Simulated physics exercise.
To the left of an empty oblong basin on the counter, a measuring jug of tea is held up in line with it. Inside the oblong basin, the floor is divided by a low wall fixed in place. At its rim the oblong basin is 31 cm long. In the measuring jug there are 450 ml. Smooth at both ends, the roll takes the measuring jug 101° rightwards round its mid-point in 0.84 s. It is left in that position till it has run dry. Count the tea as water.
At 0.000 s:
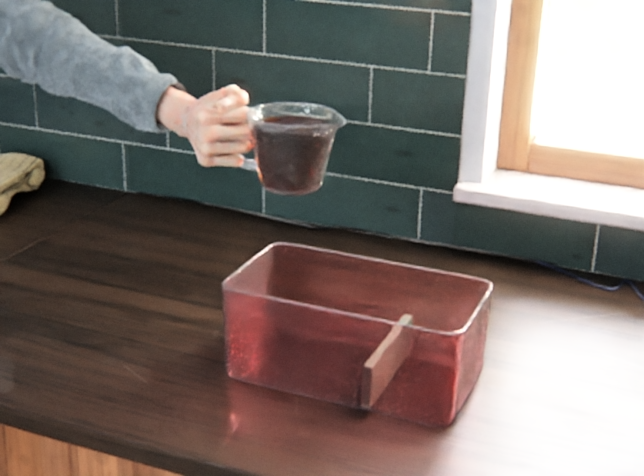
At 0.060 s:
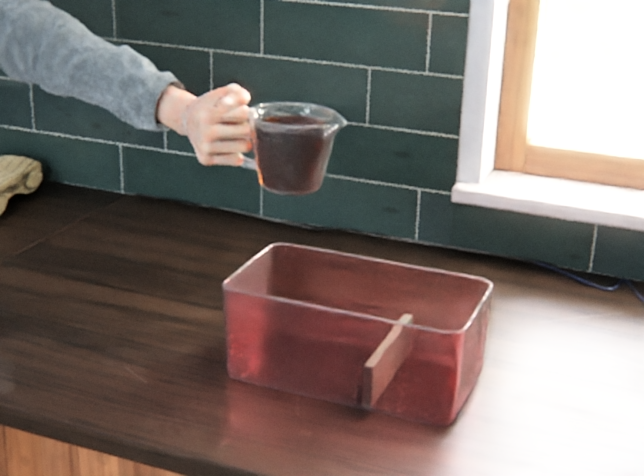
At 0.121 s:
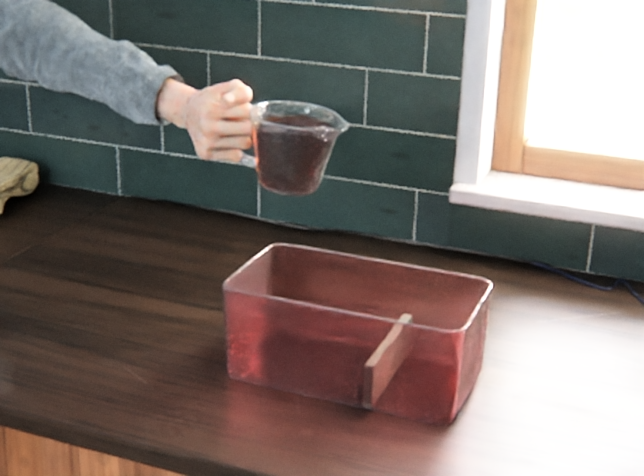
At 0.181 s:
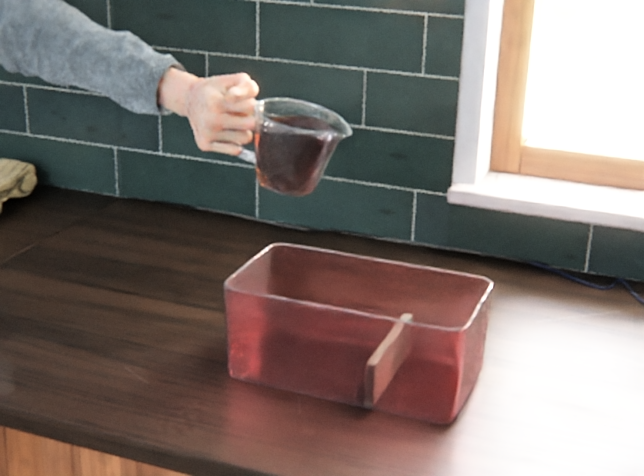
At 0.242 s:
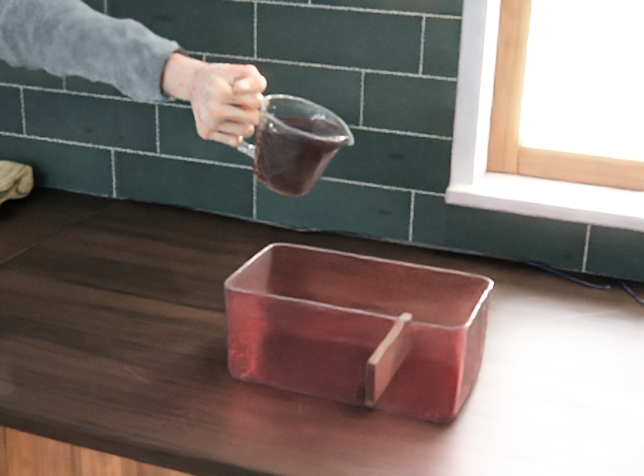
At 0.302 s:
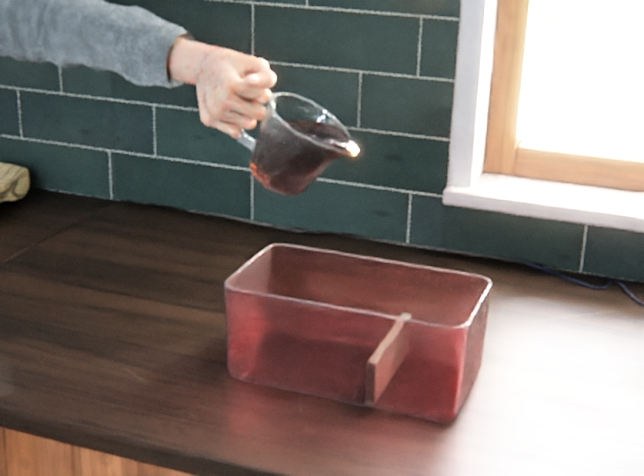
In the video, a hand holds a glass measuring jug of dark tea above a counter, beside a reddish transparent oblong basin with an upright divider, then gradually tilts the jug rightwards until the tea reaches its lip.
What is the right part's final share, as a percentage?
About 33 per cent.
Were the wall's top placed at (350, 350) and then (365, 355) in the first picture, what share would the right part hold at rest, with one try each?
The first try gives 90 percent and the second 80 percent.
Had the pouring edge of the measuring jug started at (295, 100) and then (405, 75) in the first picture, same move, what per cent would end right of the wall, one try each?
Some 5 and 80 per cent, in that order.
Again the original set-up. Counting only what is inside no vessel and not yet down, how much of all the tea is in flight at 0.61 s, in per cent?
I'd say close to 32 per cent.
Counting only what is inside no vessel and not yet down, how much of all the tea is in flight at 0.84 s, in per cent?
Something like 10 per cent is in the air then.
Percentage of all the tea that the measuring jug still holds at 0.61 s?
I'd estimate some 44 % remains.
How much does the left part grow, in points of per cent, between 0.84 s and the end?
Around 16 in a hundred.
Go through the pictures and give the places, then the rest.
In the first frame, it leans 0°; its right rim is at (344, 123); the tea meets the walls at (258, 120) and (333, 130); the oblong basin's rim runs from (248, 264) to (478, 309); the wall's top is at (389, 340).
In the second frame, it leans 1°; its right rim is at (345, 124); the tea meets the walls at (259, 119) and (334, 131).
In the third frame, it leans 5°; its right rim is at (347, 128); the tea meets the walls at (260, 119) and (335, 132).
In the fourth frame, it leans 11°; its right rim is at (351, 134); the tea meets the walls at (263, 119) and (340, 134).
In the fifth frame, it leans 19°; its right rim is at (353, 142); the tea meets the walls at (266, 123) and (348, 136).
In the sixth frame, it leans 29°; its right rim is at (354, 153); the tea meets the walls at (266, 126) and (352, 145); 2 per cent is over the edge.
After 0.61 s the tilt is 84° and 44 per cent is still to pour, 6 is left of the wall and 17 right of it.
After 0.84 s the tilt is 101° and 5 per cent is still to pour, 51 is left of the wall and 33 right of it.
After 1.08 s the tilt is 101° and 0 per cent is still to pour, 65 is left of the wall and 33 right of it.
After 1.34 s the tilt is 101° and 0 per cent is still to pour, 66 is left of the wall and 33 right of it.
In the end 66 per cent lies left of the wall, 33 right of it and 1 outside.
